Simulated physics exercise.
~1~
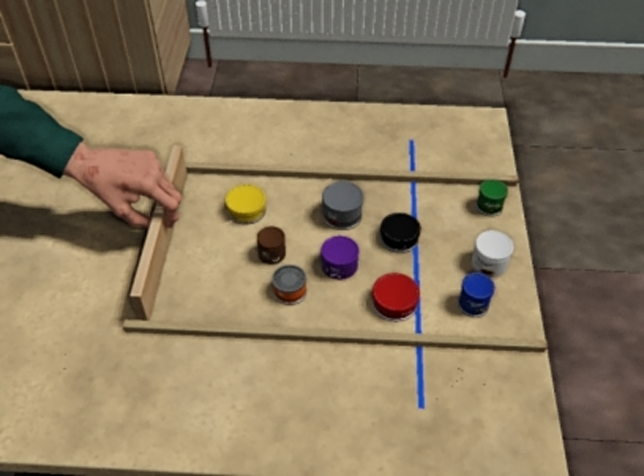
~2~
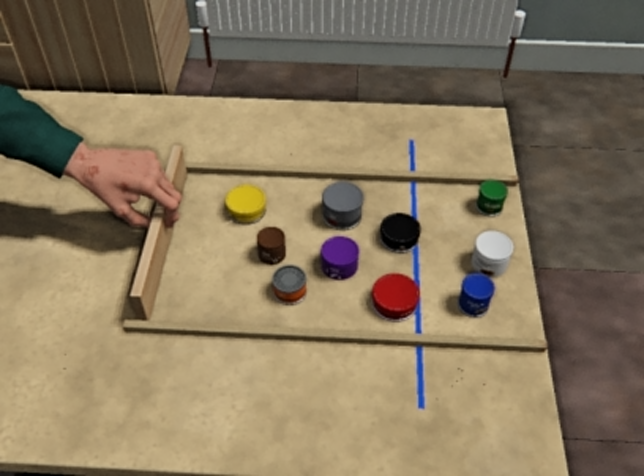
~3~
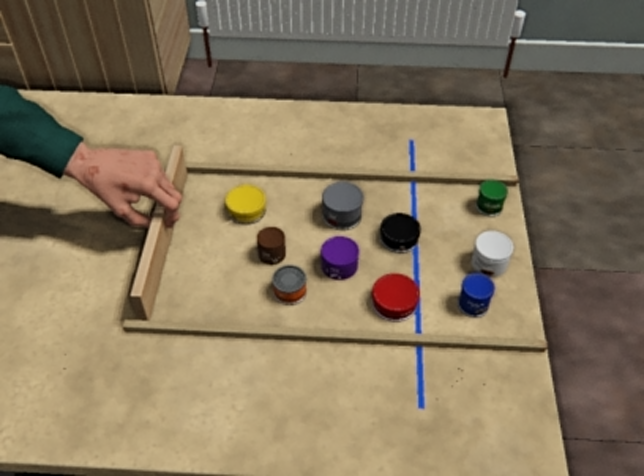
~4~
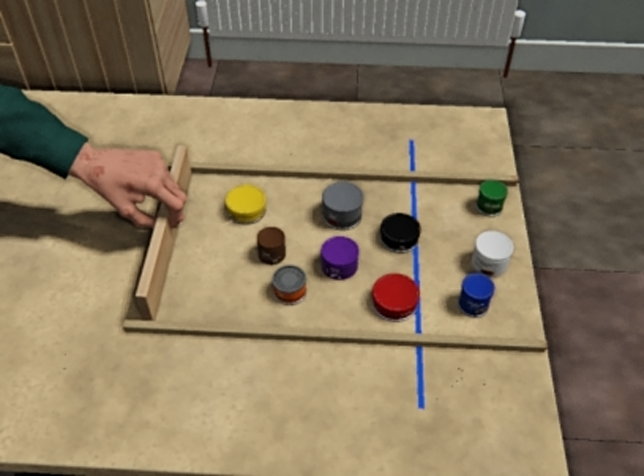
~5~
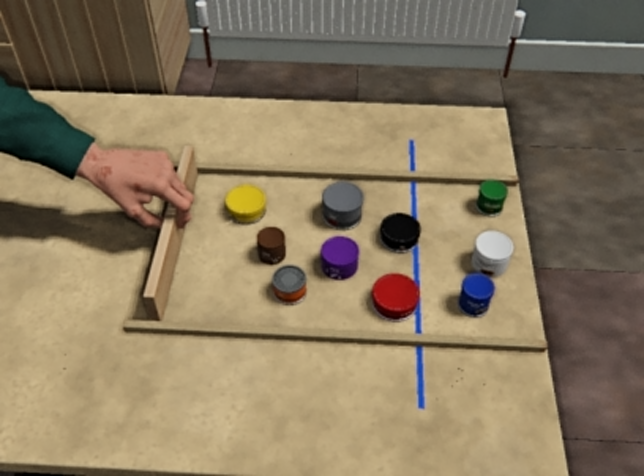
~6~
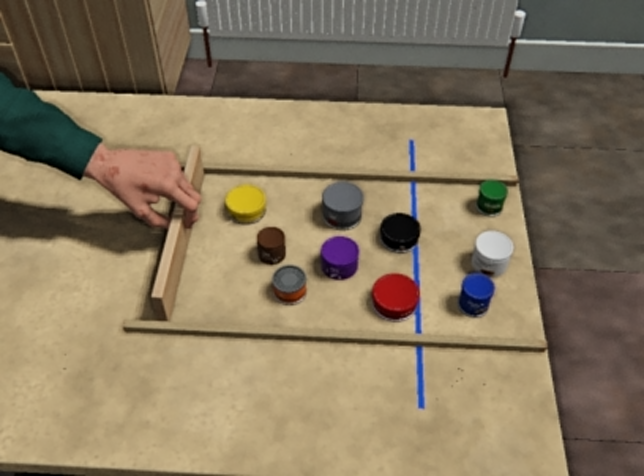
A hand sliding a wooden board slightly to the right between two rails, with ten small coloured pots sitting still on the tabletop.
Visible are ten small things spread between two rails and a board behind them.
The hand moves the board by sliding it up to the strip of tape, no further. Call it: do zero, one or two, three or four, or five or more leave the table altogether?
Zero.
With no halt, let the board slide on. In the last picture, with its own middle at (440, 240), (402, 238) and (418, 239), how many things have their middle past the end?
Over the end: 1, 0, 0.
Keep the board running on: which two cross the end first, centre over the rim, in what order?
They are the green pot, the blue pot.
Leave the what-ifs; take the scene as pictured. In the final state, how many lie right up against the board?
Number in contact with it: 3.
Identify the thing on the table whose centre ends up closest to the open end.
That one is the green pot.
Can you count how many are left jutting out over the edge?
That'd be 0.
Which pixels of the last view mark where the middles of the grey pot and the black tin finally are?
Grey pot: (475, 206); black tin: (452, 237).
Soon after, none off yet; green pot at rest near (492, 198); white tub at rest near (492, 255); blue pot at rest near (476, 295).
At rest, the number that fall off is zero.
